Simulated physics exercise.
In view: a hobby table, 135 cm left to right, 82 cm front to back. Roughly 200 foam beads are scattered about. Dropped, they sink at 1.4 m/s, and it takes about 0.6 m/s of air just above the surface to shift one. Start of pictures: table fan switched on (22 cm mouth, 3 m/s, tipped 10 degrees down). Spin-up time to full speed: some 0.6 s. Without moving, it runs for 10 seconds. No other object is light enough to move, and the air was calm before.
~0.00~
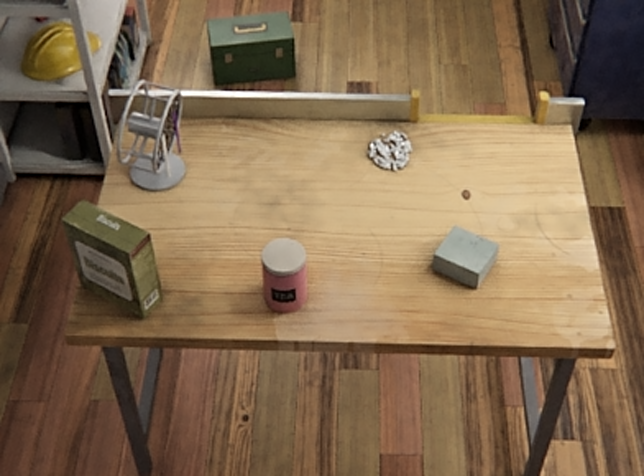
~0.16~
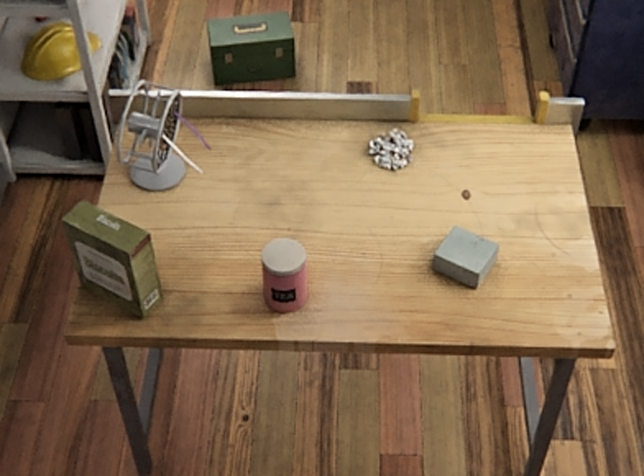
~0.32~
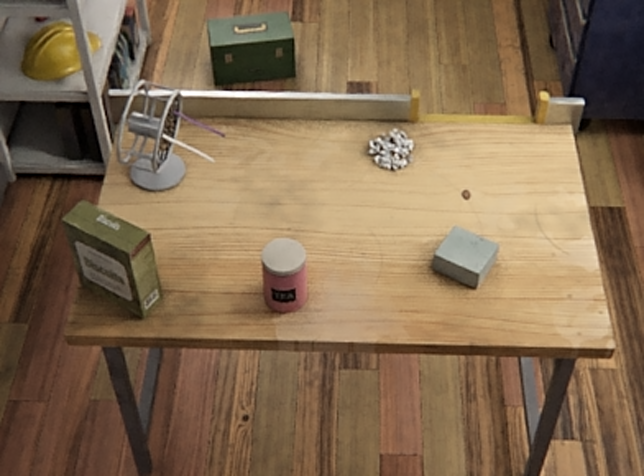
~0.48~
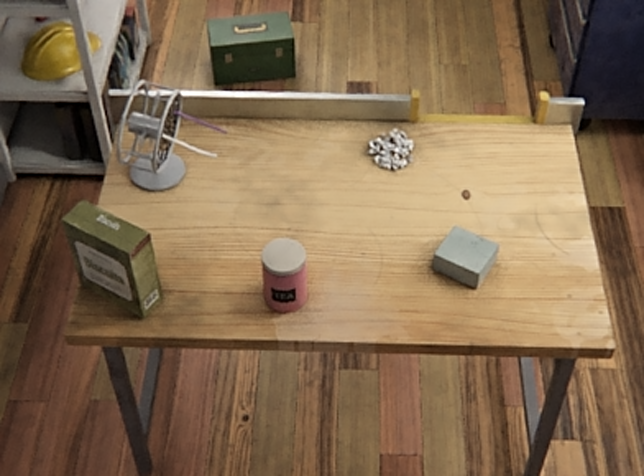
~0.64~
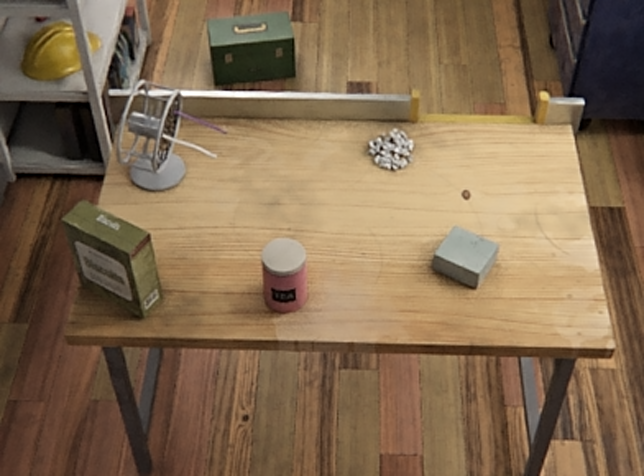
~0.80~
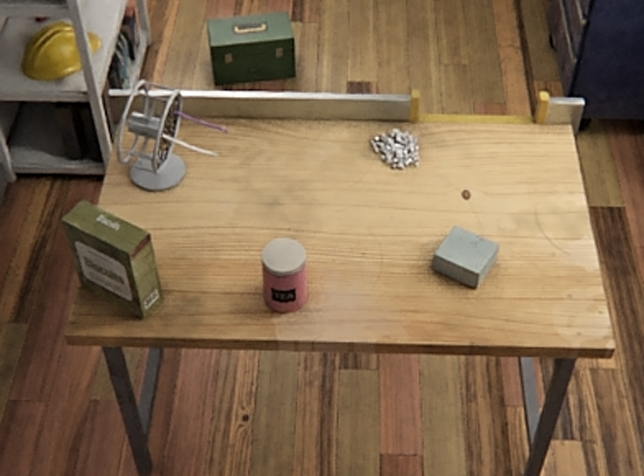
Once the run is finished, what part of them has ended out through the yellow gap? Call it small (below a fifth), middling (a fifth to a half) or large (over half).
Large.
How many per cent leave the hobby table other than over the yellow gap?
I would put it at around 15 per cent.
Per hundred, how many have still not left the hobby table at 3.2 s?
Near 0 percent remain.
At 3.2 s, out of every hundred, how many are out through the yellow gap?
About 80 %.
After 2.0 s, 82 % are out through the yellow gap; 86 % have settled or left.
After 3.2 s, 84 % are out through the yellow gap; 100 % have settled or left.
After 5.5 s, 84 % are out through the yellow gap; 100 % have settled or left.
After 10.0 s, at the end, 84 % are out through the yellow gap.
